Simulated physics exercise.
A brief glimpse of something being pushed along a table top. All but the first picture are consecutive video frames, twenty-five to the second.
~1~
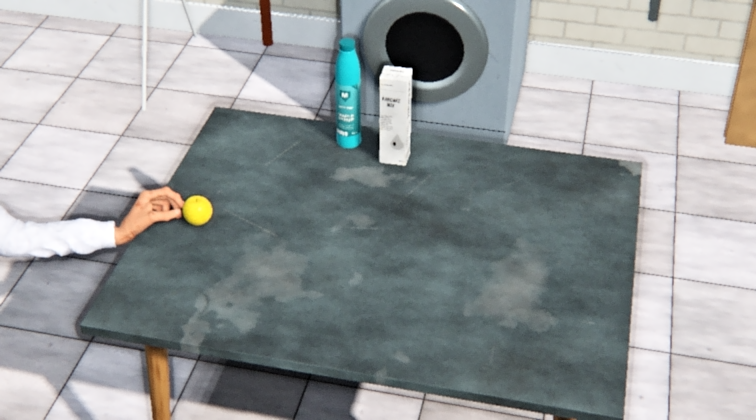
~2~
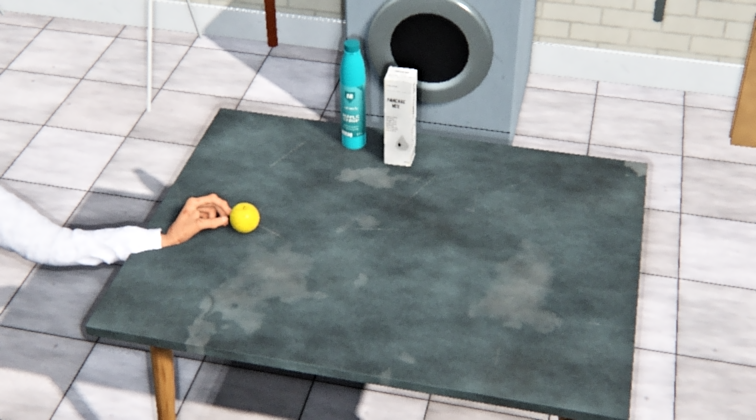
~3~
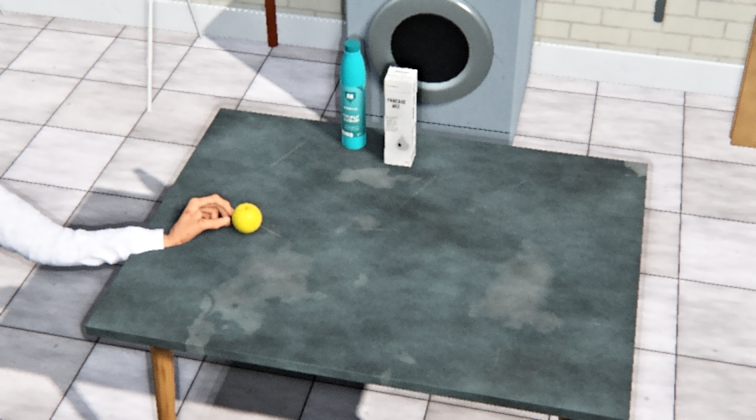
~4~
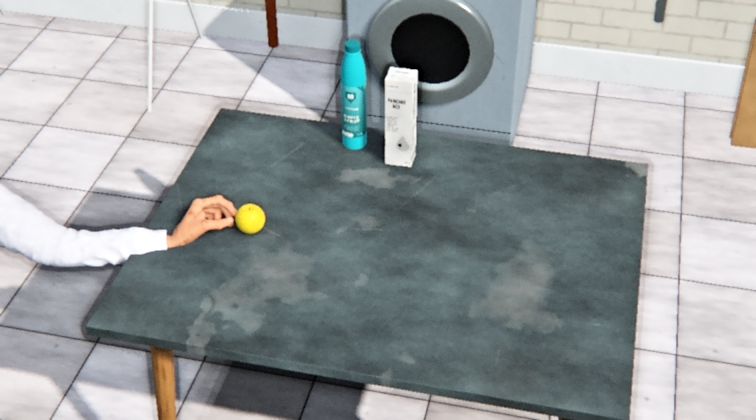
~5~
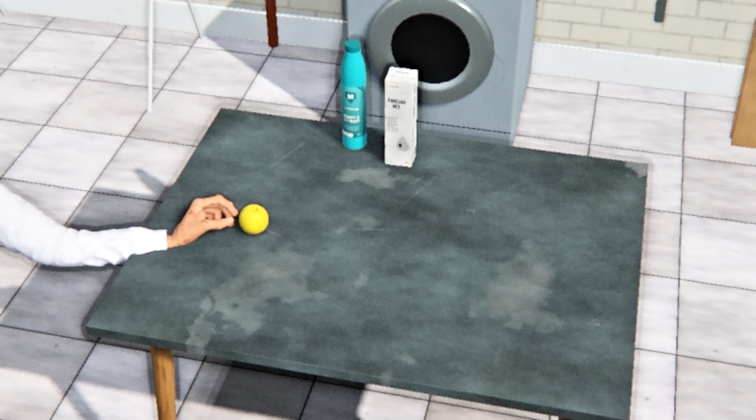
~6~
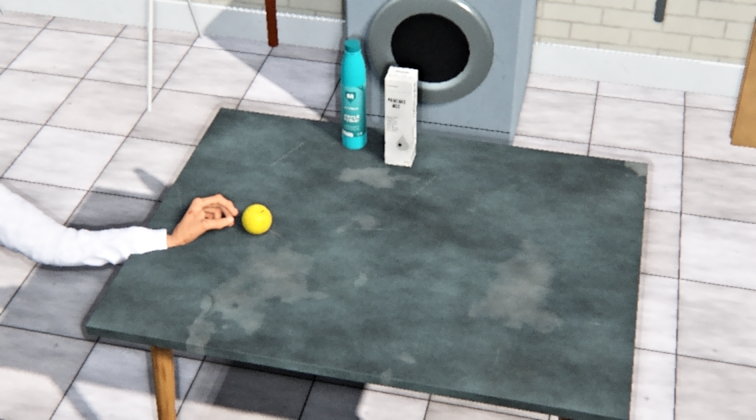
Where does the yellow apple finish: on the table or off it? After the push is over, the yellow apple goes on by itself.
On the table.
Then, 0.20 s past the last view, yellow apple displaced about its own width near (272, 222).
Then, 0.40 s past the last view, yellow apple displaced about its own width near (285, 224).
Then, 0.70 s past the last view, yellow apple displaced well along near (301, 226).
Then, 1.10 s past the last view, yellow apple displaced well along near (313, 228).
Finally, moved from the start, yellow apple. Final places as the last picture's camera would see them, yellow apple near (316, 229).
